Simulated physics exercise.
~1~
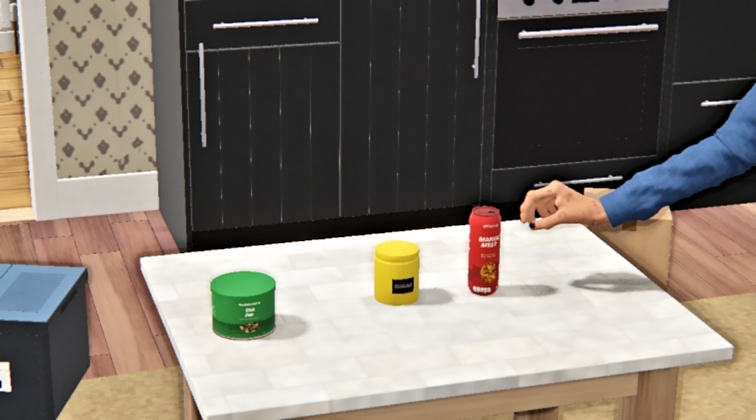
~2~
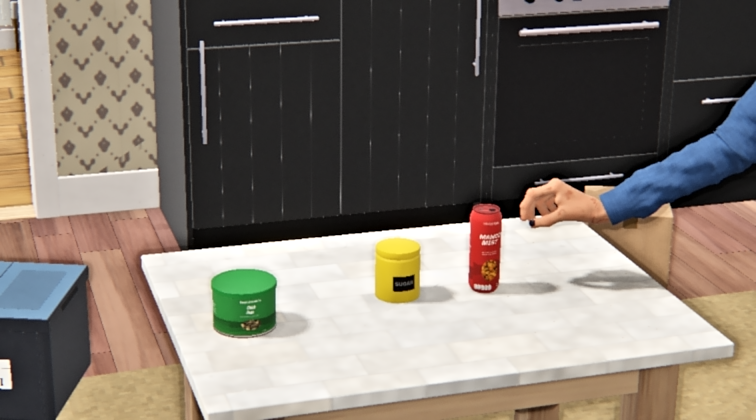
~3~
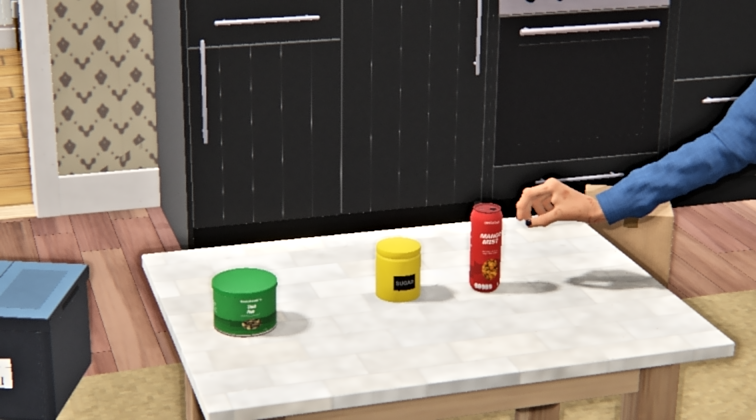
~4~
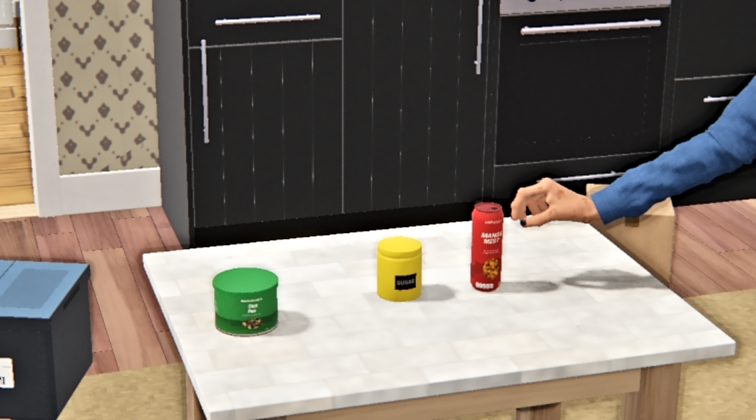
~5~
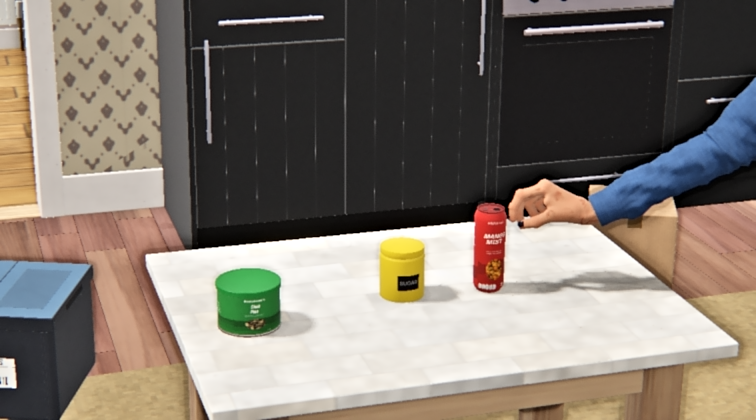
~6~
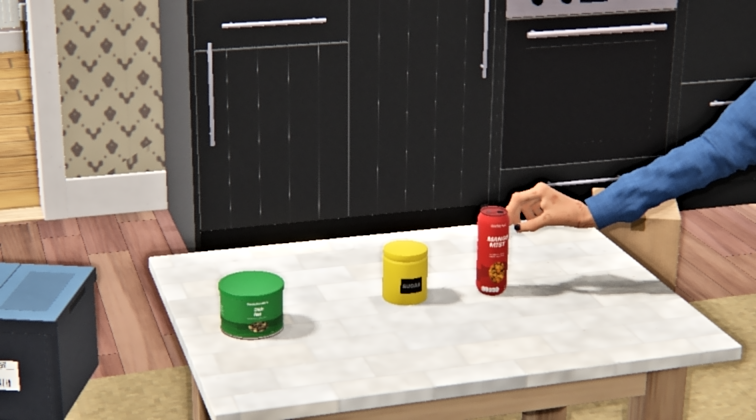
In this clip, a green tin, a yellow canister and a red can stand on a pale tabletop while a blue-sleeved arm at the right edges its hand slightly left, closer to the can, and the view shifts a little.
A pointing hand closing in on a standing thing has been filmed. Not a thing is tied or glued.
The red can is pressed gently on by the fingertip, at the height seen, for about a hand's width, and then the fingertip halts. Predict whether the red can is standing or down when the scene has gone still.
Most likely it ends up off its bottom.
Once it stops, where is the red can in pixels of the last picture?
The object finishes roughly at pixel (472, 329).
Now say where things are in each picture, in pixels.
Red can (484, 252), in the first picture.
Red can (485, 249), in the second picture.
Red can (486, 248), in the third picture.
Red can (487, 248), in the fourth picture.
Red can (489, 249), in the fifth picture.
Red can (493, 251), in the sixth picture.
Then, 0.60 s on from there, red can turned 44° from how it was put near (460, 256).
Then, 1.10 s on from there, red can on its side near (450, 299).
Then, 1.70 s on from there, red can on its side near (463, 318).
In the end, toppled on the table, red can. At the end, from the last picture's camera, red can near (471, 329).
